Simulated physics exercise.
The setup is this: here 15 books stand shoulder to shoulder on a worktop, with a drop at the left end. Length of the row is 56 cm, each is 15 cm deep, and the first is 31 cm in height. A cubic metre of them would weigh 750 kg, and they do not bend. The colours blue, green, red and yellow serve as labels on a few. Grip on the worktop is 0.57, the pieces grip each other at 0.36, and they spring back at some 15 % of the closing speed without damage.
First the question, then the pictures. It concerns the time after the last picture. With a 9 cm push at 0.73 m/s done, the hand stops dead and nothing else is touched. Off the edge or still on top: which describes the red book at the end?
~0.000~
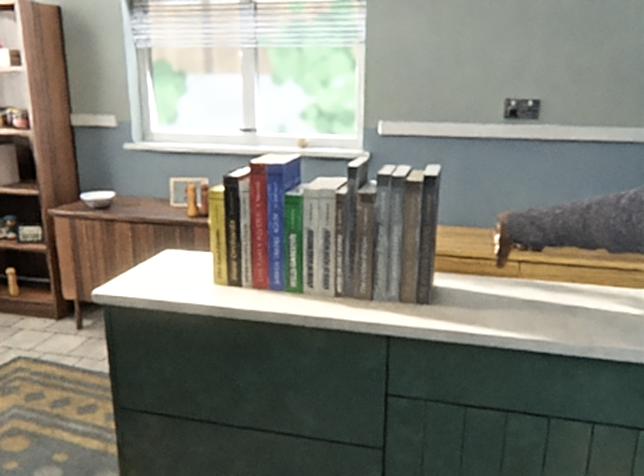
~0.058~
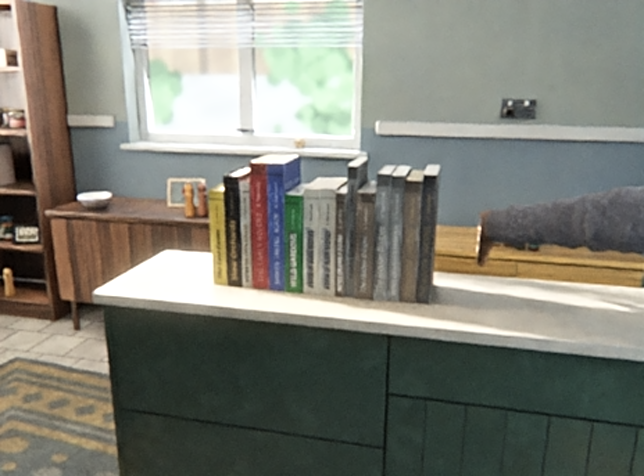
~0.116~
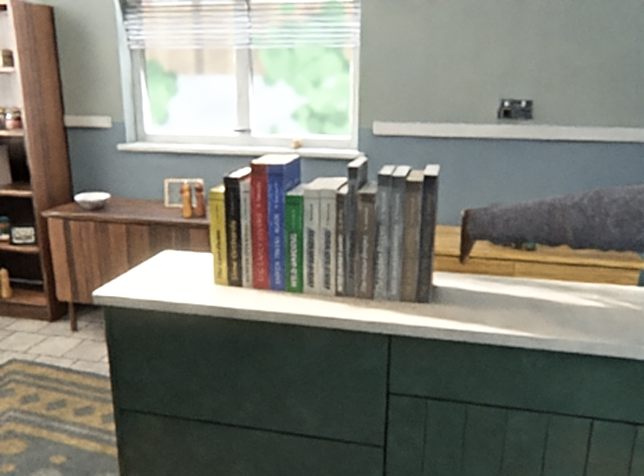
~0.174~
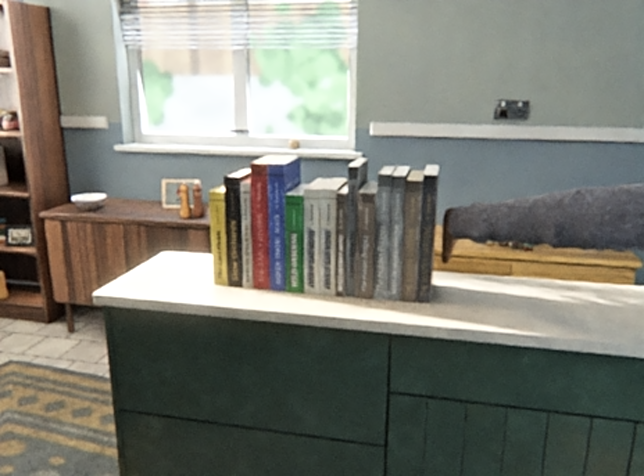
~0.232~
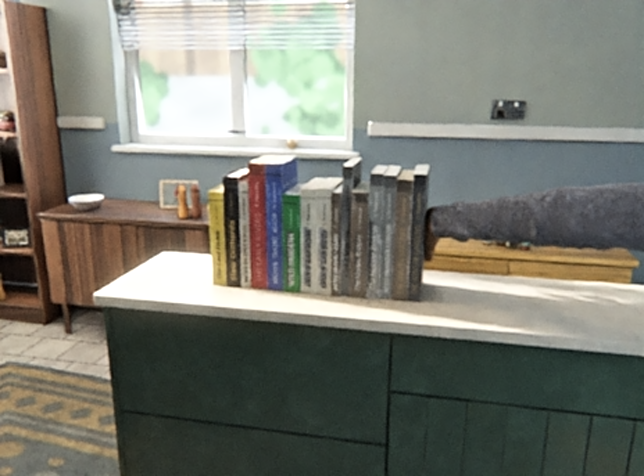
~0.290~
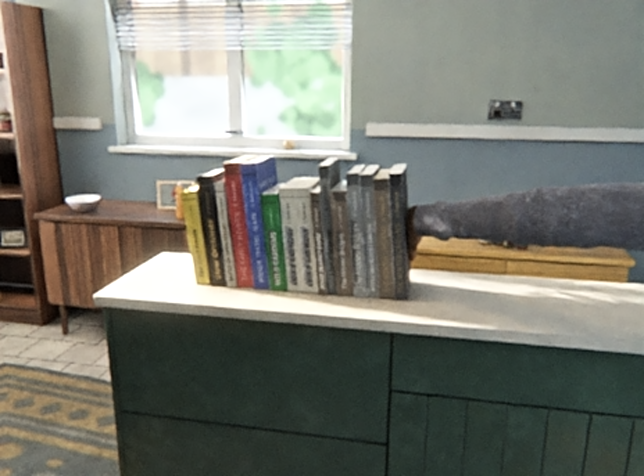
Still on top.
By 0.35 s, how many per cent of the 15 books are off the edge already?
0 per cent at that moment.
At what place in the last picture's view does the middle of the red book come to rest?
Near (186, 229).
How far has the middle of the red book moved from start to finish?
Straight-line shift: Approx. 25 cm.
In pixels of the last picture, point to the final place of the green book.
About (241, 240).
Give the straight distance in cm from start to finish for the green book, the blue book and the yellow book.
The green one ends 20 cm from where it began, the blue one 20 cm, and the yellow one 30 cm.
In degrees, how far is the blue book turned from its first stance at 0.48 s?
Some 40°.
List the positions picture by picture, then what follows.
In the first frame (places mark the middle of the side facing us; the camera moves round a little), hand (512, 231) 15 cm from the first; red book (259, 228); green book (293, 245); blue book (276, 229); nothing disturbed.
In the second frame, hand (493, 230) 10 cm from the first; red book (259, 228).
In the third frame, hand (474, 228) 6 cm from the first; red book (260, 228).
In the fourth frame, hand (456, 227) 19 mm from the first; red book (260, 228).
In the fifth frame, hand (438, 226) 23 mm in; red book (258, 228); 3 disturbed, none off the edge.
In the sixth frame, hand (420, 225) 7 cm in; red book (238, 227) leaning 5°; yellow book (195, 239) leaning 6°; blue book (255, 228) leaning 5°; 15 disturbed, none off the edge.
After 0.35 s, none of the 15 books off the edge, 15 disturbed; red book leaning 17°; yellow book leaning 28°.
After 0.48 s, none of the 15 books off the edge, 15 disturbed; red book leaning 41°; yellow book on its side.
At rest (1.1 s), none of the 15 books off the edge, 15 disturbed; red book leaning 46°; yellow book on its side; blue book leaning 46°. As the last picture would show them, middles, red book near (186, 229), yellow book near (122, 263).
